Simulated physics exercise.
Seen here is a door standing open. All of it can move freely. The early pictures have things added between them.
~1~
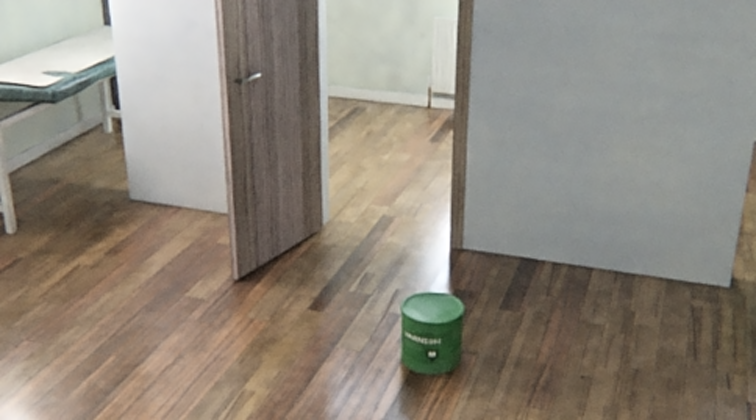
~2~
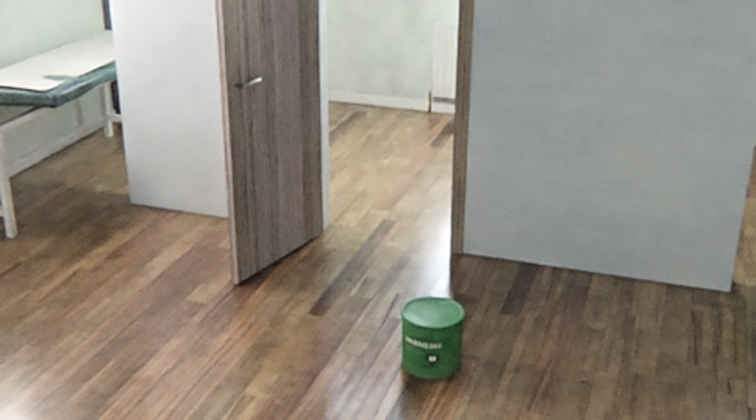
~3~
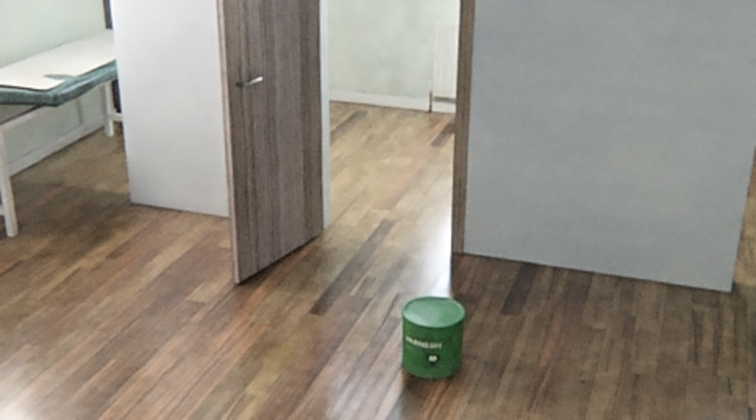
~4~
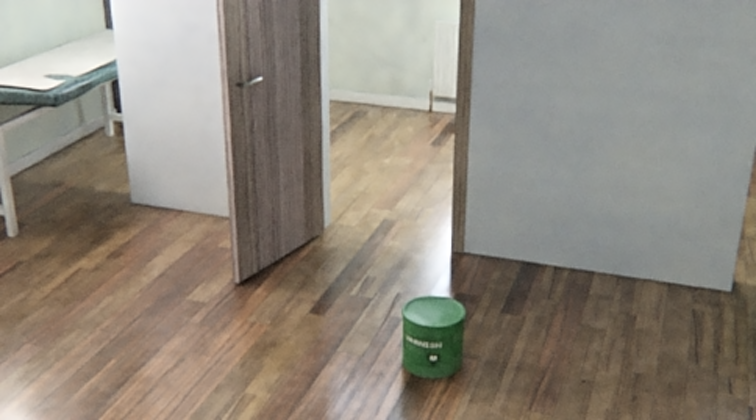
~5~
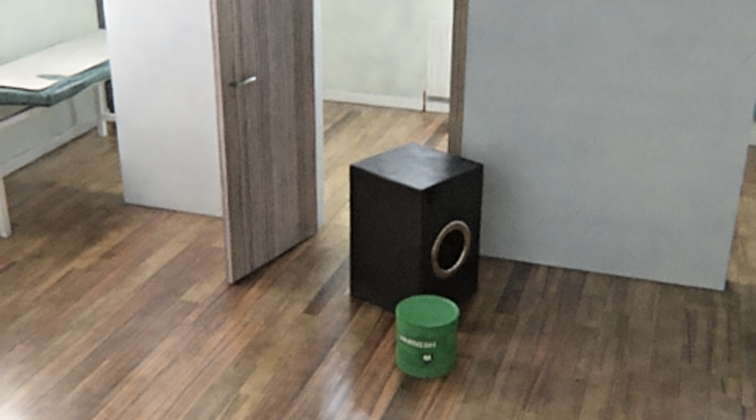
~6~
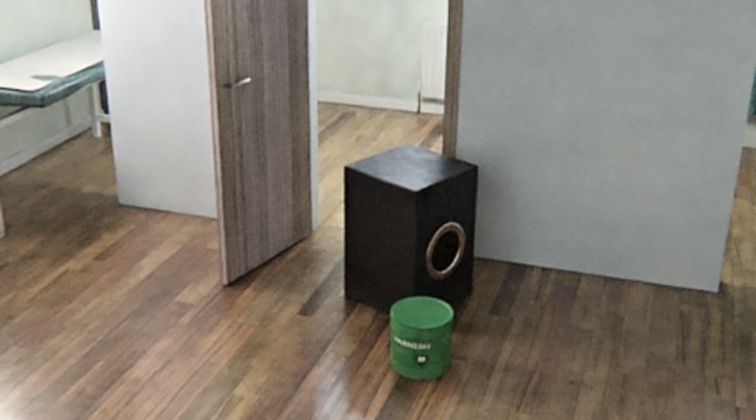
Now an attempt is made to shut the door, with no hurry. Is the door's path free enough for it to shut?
No.
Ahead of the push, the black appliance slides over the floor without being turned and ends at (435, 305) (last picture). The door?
Next, the door completes its arc.
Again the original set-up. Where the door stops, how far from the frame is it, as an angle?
The door ends up some 55° open.
Then, 0.50 s later than the last frame, open by 94°.
Then, 0.90 s later than the last frame, open by 77°.
Then, 1.20 s later than the last frame, open by 62°.
When it is over, open by 55°; both as before. End places, in pixels of the last picture, black appliance near (411, 232).
